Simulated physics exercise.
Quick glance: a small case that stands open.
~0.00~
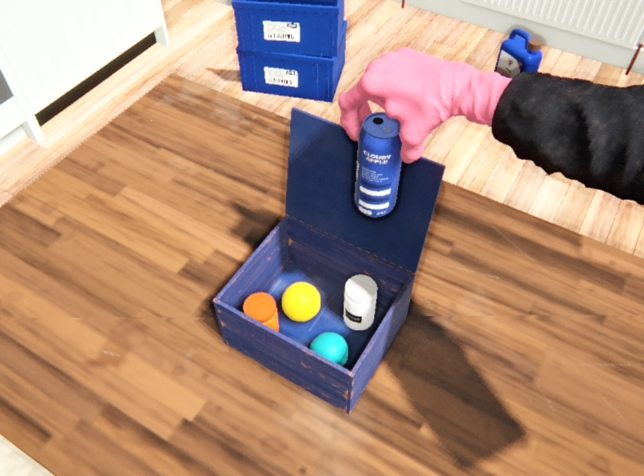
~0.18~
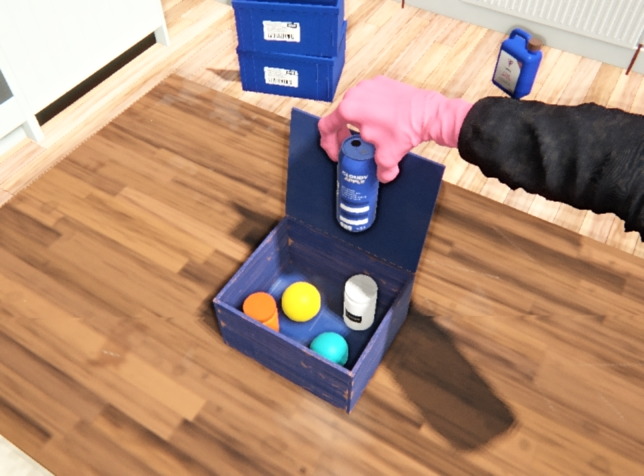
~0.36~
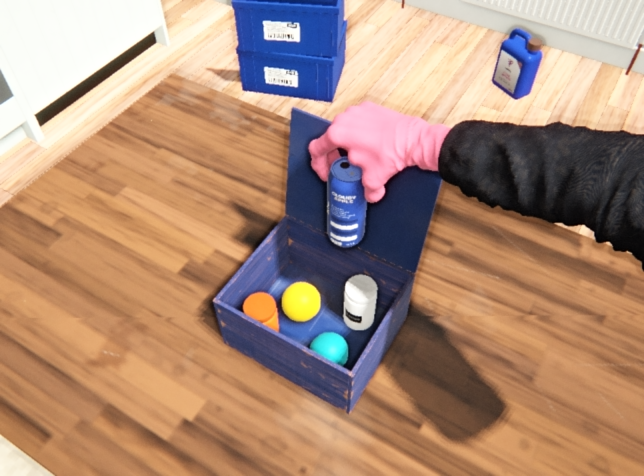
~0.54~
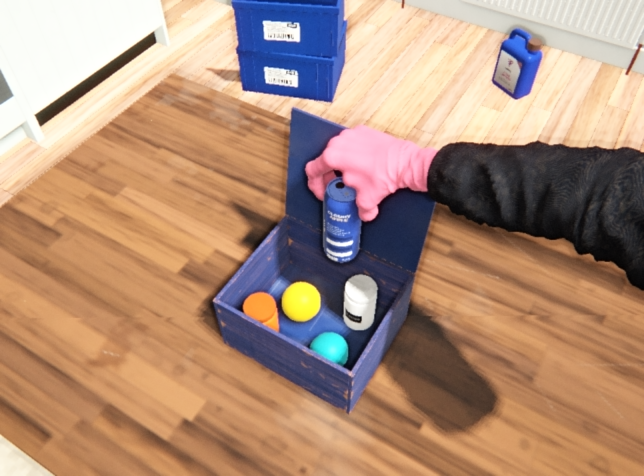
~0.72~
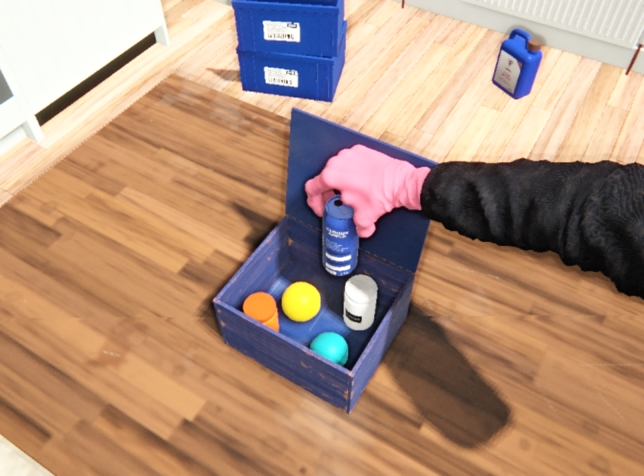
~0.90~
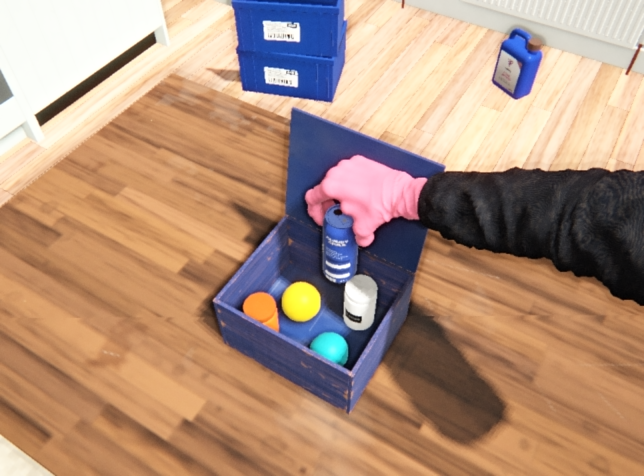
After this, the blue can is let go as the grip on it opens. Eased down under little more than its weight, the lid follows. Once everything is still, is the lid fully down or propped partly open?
It is fully down.
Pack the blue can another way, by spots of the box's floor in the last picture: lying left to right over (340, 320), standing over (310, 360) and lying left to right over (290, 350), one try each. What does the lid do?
So: First go, the lid gets all the way down; second go, it gets all the way down; third go, it can't get down.
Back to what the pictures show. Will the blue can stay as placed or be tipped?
The blue can tips.
After 2.10 s, lid starting down; blue can turned 49° from how it was put near (314, 268); yellow lemon shifted a little.
After 2.70 s, lid 32° above the rim; blue can turned 49° from how it was put near (314, 268); yellow lemon shifted a little.
In the end (3.9 s), lid shut; toppled in the box, blue can; the other 4 unmoved. At the end, from the last picture's camera, blue can near (315, 271).
